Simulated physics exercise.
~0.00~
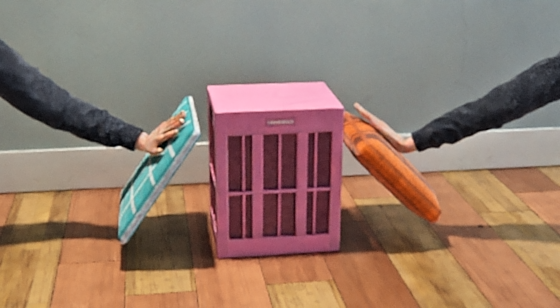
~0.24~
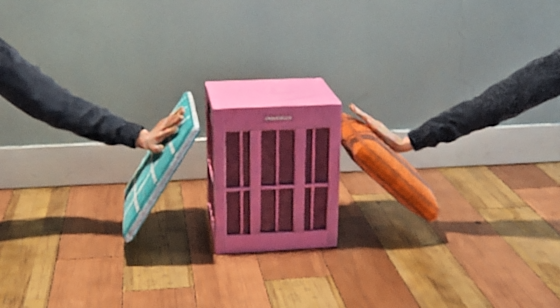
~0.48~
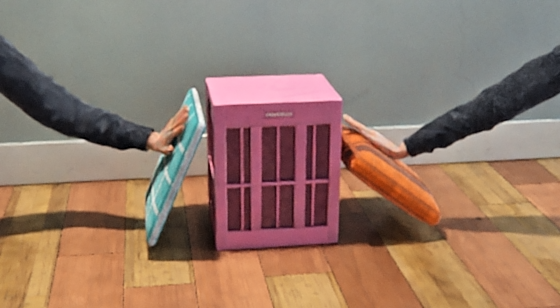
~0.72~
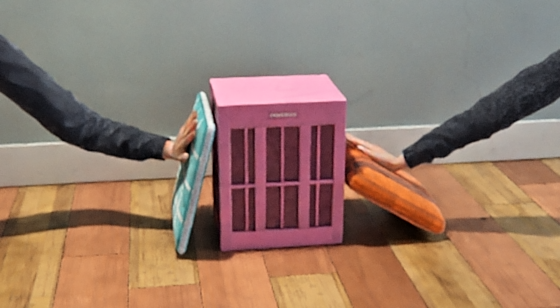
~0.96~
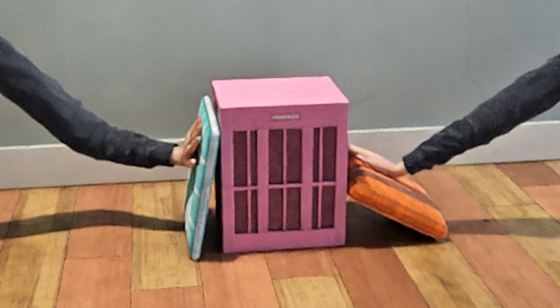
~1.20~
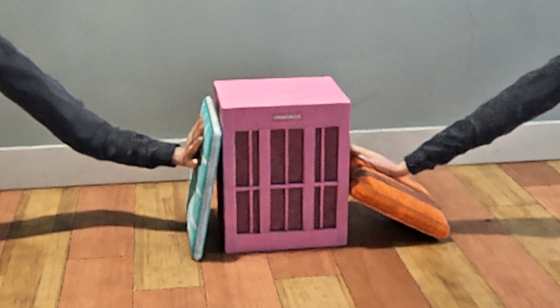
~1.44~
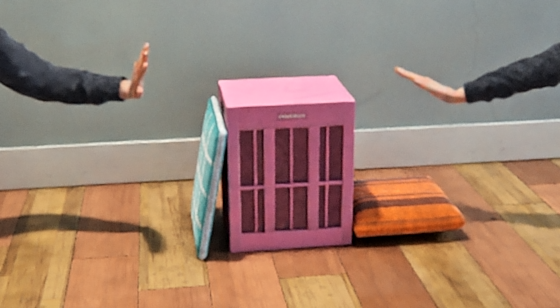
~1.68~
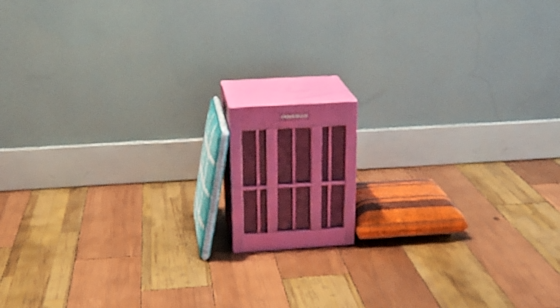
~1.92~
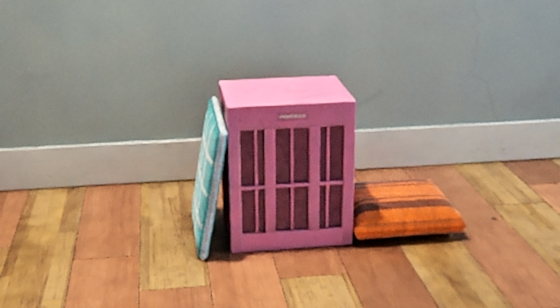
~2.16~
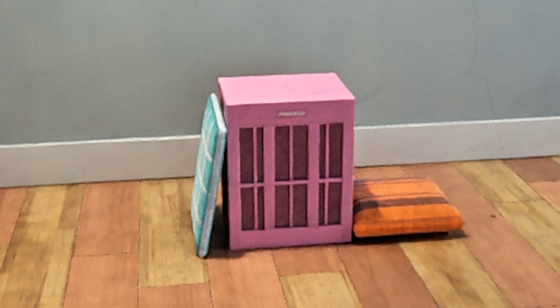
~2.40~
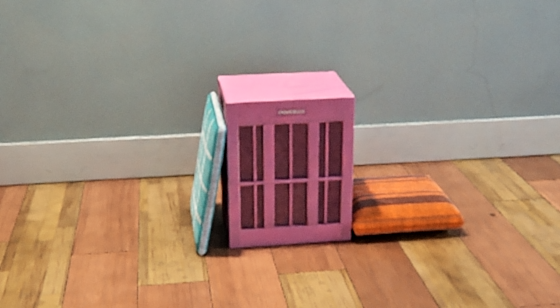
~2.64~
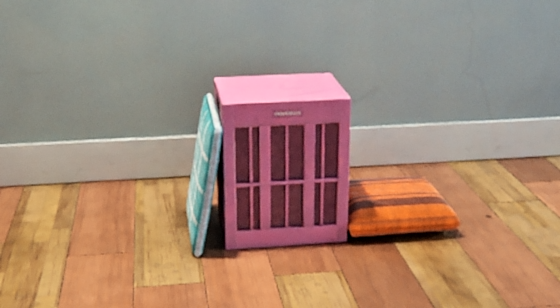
The video shows two hands tilting a turquoise seat pad and an orange cushion against opposite sides of a pink crate on a wooden floor, then letting go. The pad stays leaning on the left, while the cushion drops flat on the right.
